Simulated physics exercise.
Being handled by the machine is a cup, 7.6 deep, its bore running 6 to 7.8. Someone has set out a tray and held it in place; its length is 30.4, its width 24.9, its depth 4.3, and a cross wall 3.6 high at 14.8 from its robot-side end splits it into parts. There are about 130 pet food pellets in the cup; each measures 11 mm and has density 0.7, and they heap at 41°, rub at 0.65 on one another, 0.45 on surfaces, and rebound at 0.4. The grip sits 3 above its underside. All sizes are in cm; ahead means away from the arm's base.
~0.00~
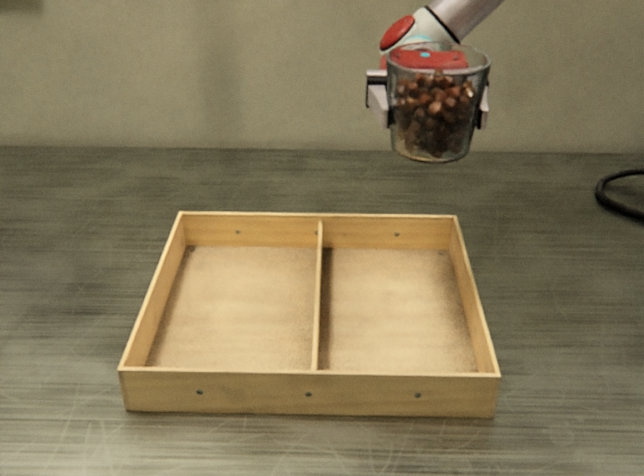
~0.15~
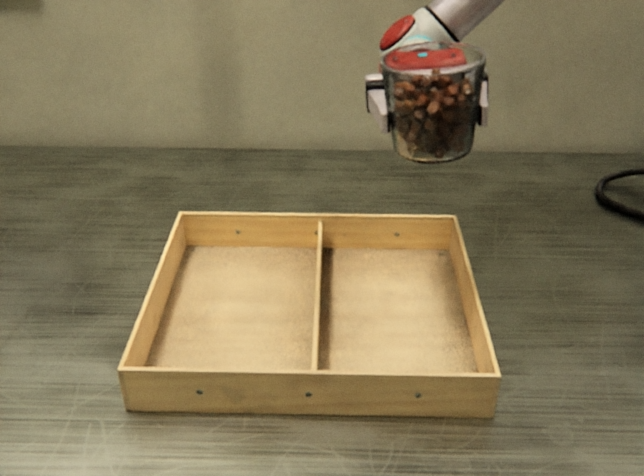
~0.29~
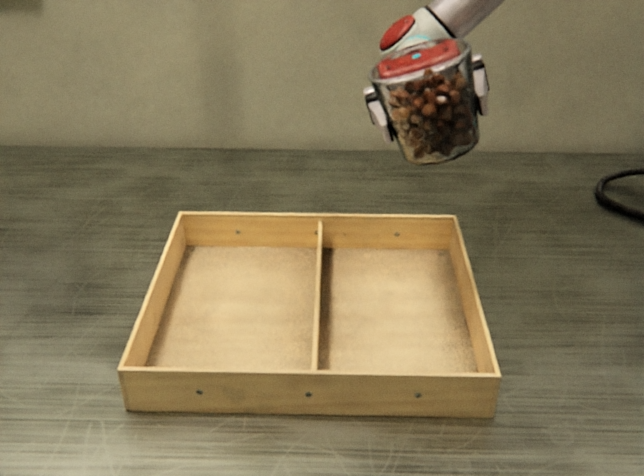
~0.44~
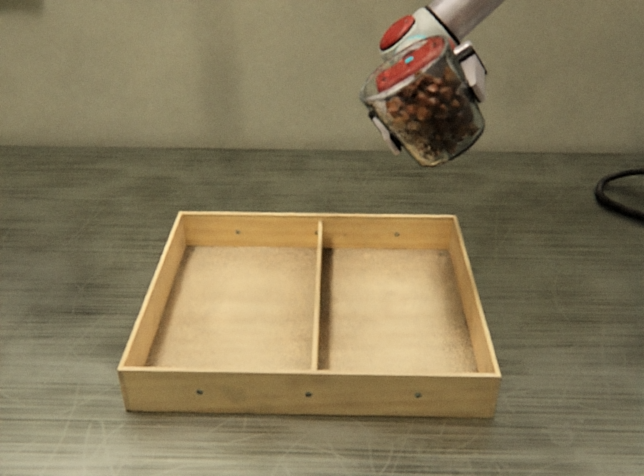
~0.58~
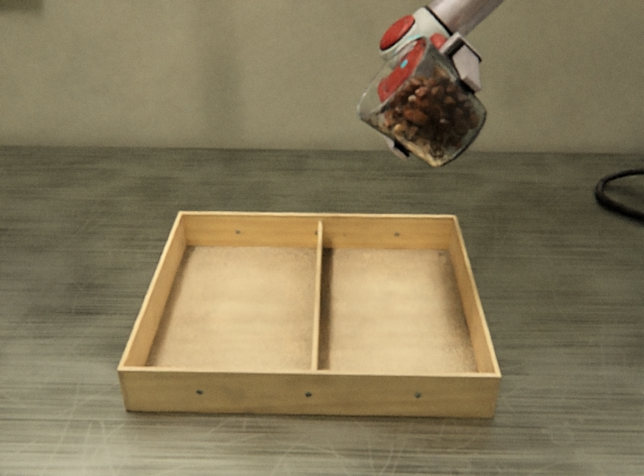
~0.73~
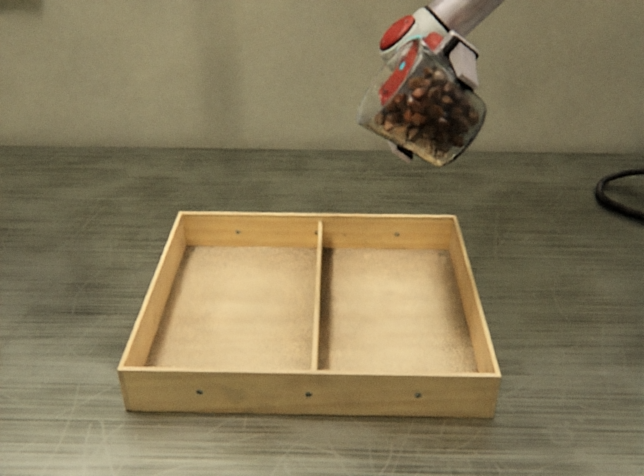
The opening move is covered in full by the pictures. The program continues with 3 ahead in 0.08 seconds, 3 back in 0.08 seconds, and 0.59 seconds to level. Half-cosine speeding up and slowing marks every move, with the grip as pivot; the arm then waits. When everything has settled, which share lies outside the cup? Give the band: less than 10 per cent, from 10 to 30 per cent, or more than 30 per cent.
The band is from 10 to 30 per cent.
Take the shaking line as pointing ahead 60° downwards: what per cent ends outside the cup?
Roughly 0 per cent.
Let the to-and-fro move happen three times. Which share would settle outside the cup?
I'd expect close to 20 per cent then.
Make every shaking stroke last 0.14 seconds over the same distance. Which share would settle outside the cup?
The share would be near 0 %.
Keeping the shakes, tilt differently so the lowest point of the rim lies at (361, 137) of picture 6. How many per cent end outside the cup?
40 %.
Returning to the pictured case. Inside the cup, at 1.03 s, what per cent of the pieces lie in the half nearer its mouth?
Estimate: Around 40 %.
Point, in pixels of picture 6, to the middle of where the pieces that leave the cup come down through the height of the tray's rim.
Their middle lies around (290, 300).
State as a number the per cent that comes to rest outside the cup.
I'd say some 15 per cent of it.
After 1.03 s, tilted 47° forward, highest piece 24 above the table; 107 in the cup, 5 in the far-side part, 14 in flight or on a rim.
After 1.33 s, tilted 8° forward, highest piece 26 above the table; 107 in the cup, 17 in the far-side part, 2 in the robot-side part.
After 1.68 s, level, highest piece 26 above the table; 107 in the cup, 17 in the far-side part, 2 in the robot-side part.
After 2.73 s, level, highest piece 26 above the table; 107 in the cup, 17 in the far-side part, 2 in the robot-side part.
At rest, 107 in the cup, 17 in the far-side part, 2 in the robot-side part. That is 15 % outside the cup.
